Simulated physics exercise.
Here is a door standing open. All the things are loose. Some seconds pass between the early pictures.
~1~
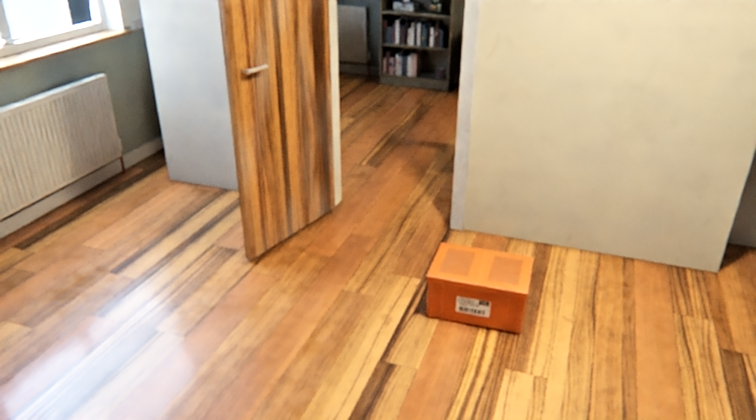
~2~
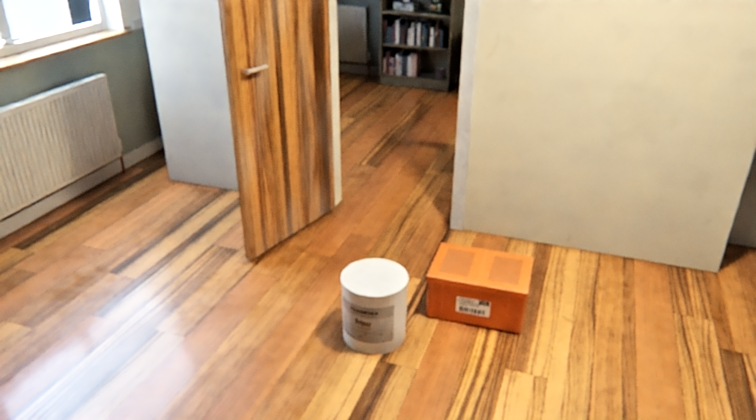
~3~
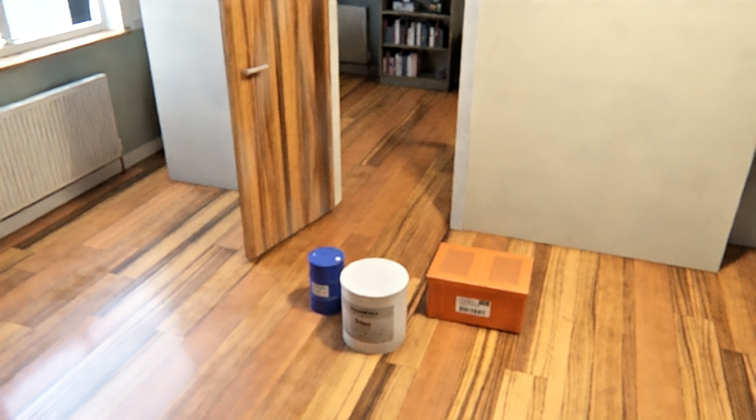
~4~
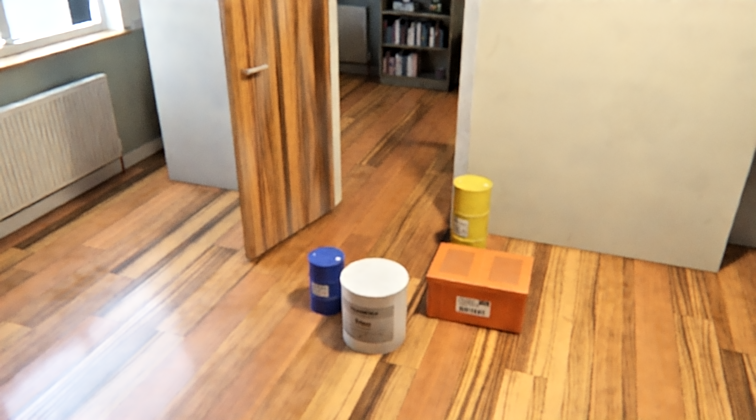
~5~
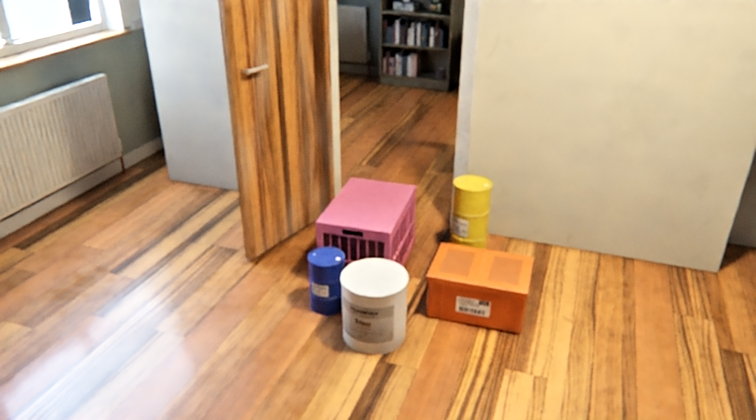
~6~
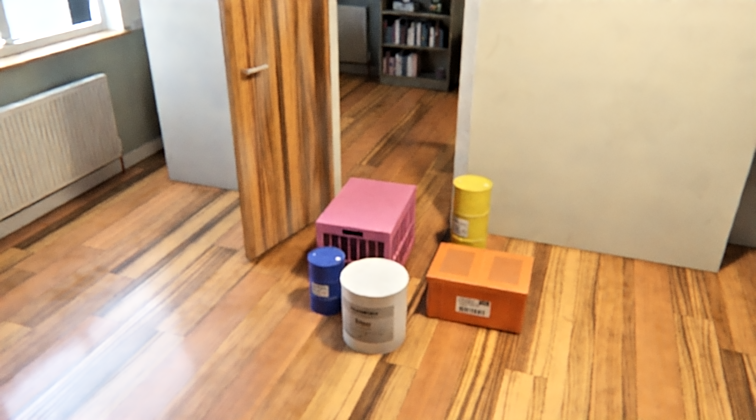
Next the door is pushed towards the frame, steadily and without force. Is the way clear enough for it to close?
The door jams.
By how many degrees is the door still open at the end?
About 70°.
Then, 0.60 s past the last view, open by 91°.
Then, 0.90 s past the last view, open by 79°.
Finally, open by 71°; all 5 still in place. Final places as the last picture's camera would see them, pink chest near (370, 234).
